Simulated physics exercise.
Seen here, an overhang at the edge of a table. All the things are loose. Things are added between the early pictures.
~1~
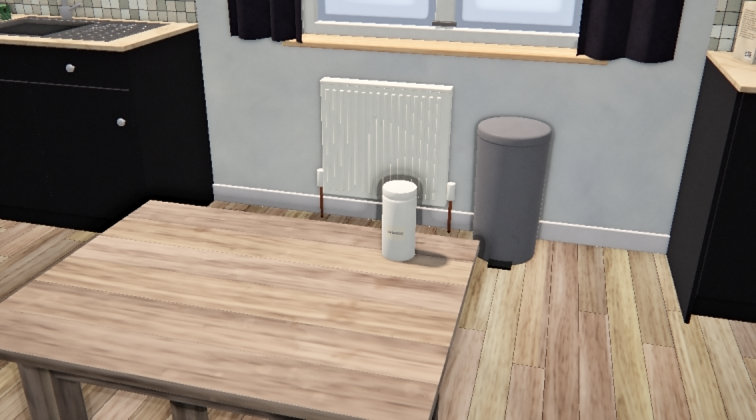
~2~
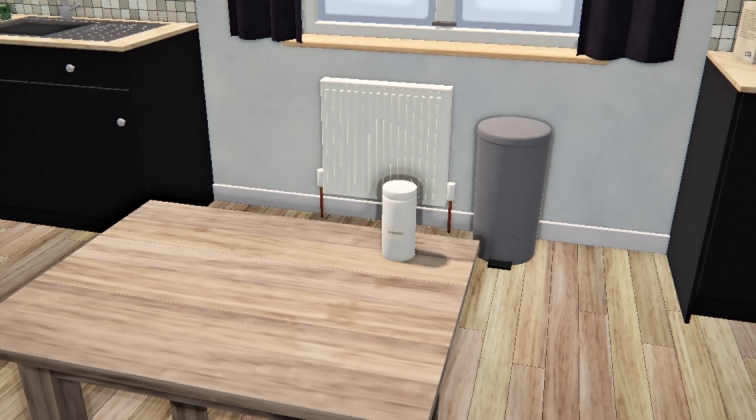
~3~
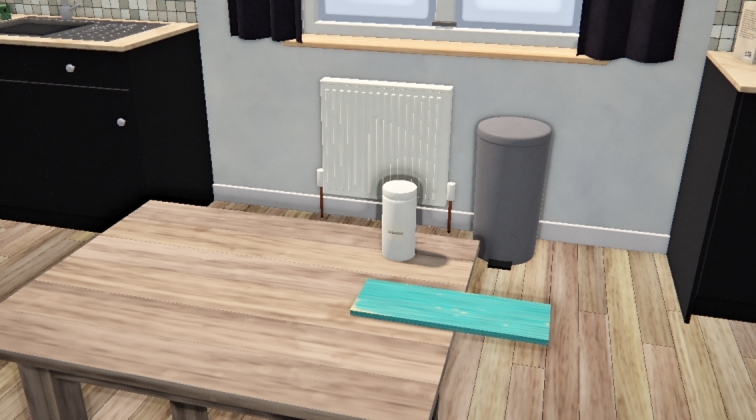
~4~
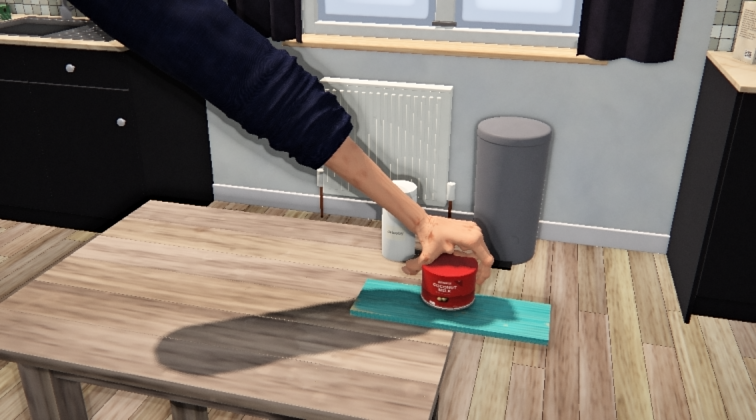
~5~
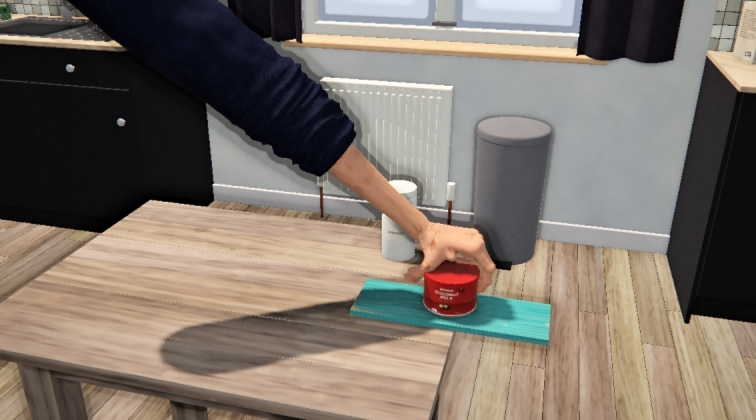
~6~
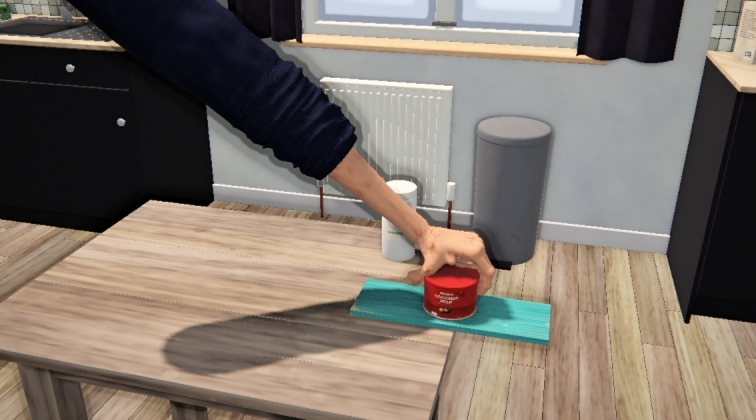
An arm in a dark blue sleeve reaches in from the upper left over a wooden table in a kitchen, seen from slightly above by a still camera. A white jar stands near the table's far right corner, before a white radiator and grey bin. A teal board appears, jutting past the right edge, then the hand lowers a red tub onto it and keeps hold.
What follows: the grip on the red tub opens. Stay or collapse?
In the end the board stays on the table.
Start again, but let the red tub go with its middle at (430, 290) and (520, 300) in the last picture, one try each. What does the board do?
First, it keeps its balance; second, it tips off the edge.
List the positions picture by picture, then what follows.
In the first frame, the last thing is not in view yet; white jar (399, 221).
In the second frame, the last thing is not in view yet; white jar (399, 221).
In the third frame, the last thing is not in view yet; white jar (399, 221).
The fourth frame shows on its way; red tub (449, 279); white jar (399, 221).
The fifth frame shows on its way; red tub (451, 287); white jar (399, 221).
The sixth frame shows set down, still held; red tub (451, 290); white jar (399, 221).
Then, 0.80 s past the last view, nothing moves.
Then, 1.70 s past the last view, red tub resting near (451, 291).
Finally, all 3 still in place. Final places as the last picture's camera would see them, red tub near (451, 290). The board holds.
